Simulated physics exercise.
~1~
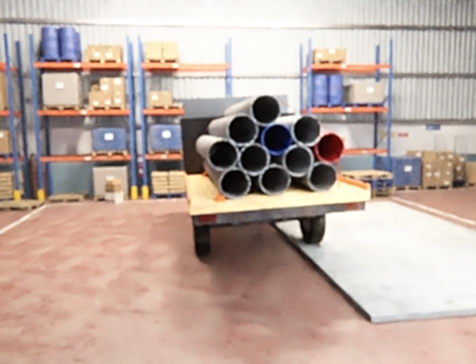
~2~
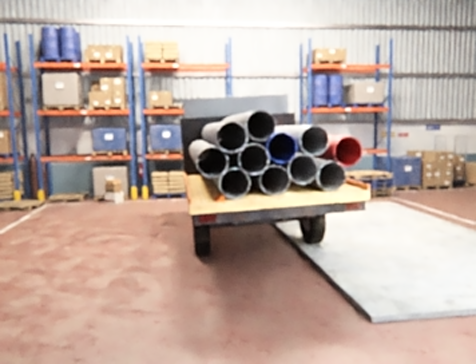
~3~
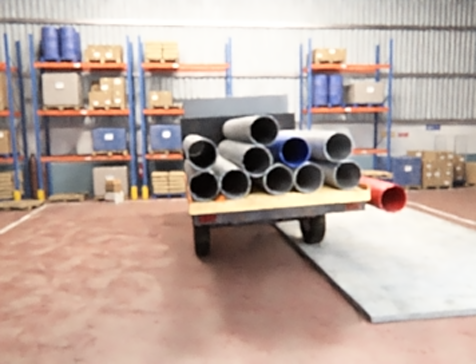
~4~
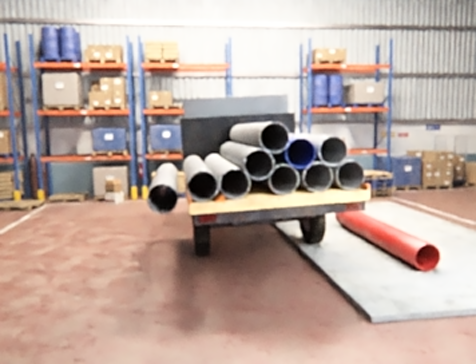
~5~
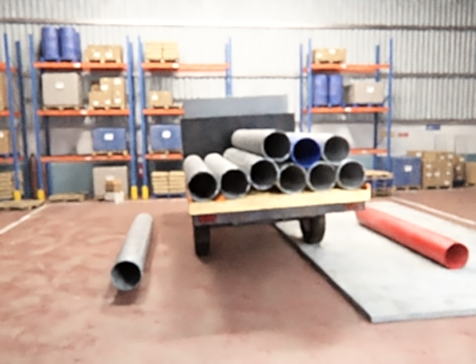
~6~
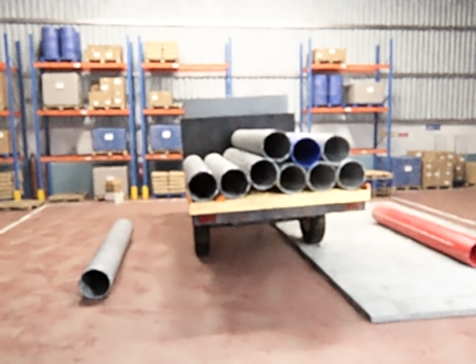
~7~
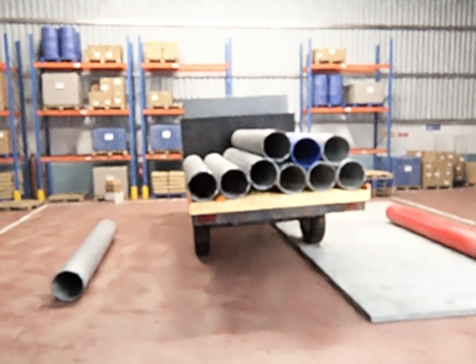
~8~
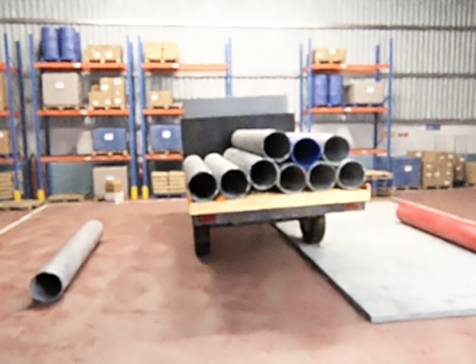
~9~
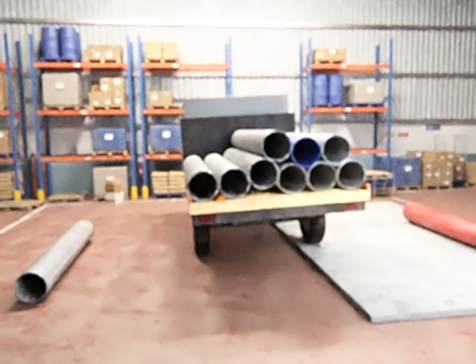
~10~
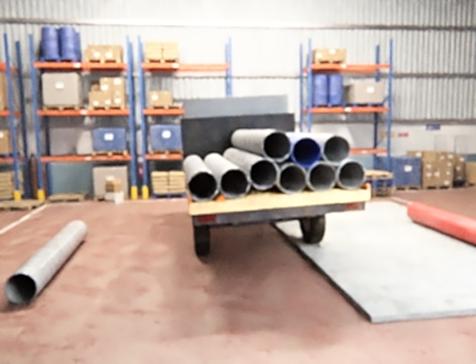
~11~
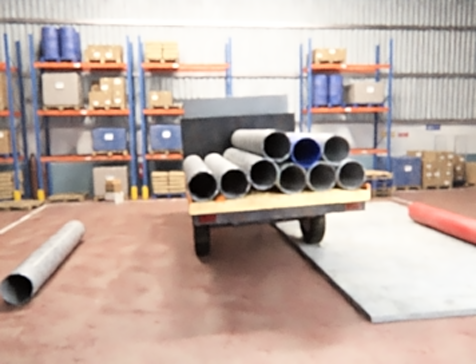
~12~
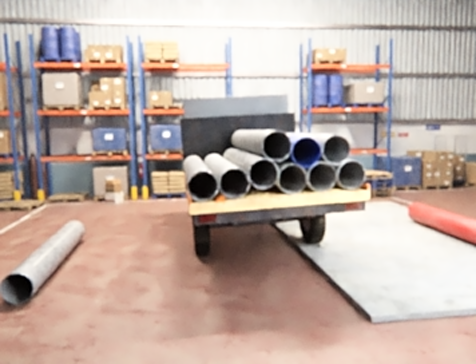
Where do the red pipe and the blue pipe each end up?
The red pipe ends on the ground to the right of the flatbed. The blue pipe stays aboard, resting on top of other pipes.
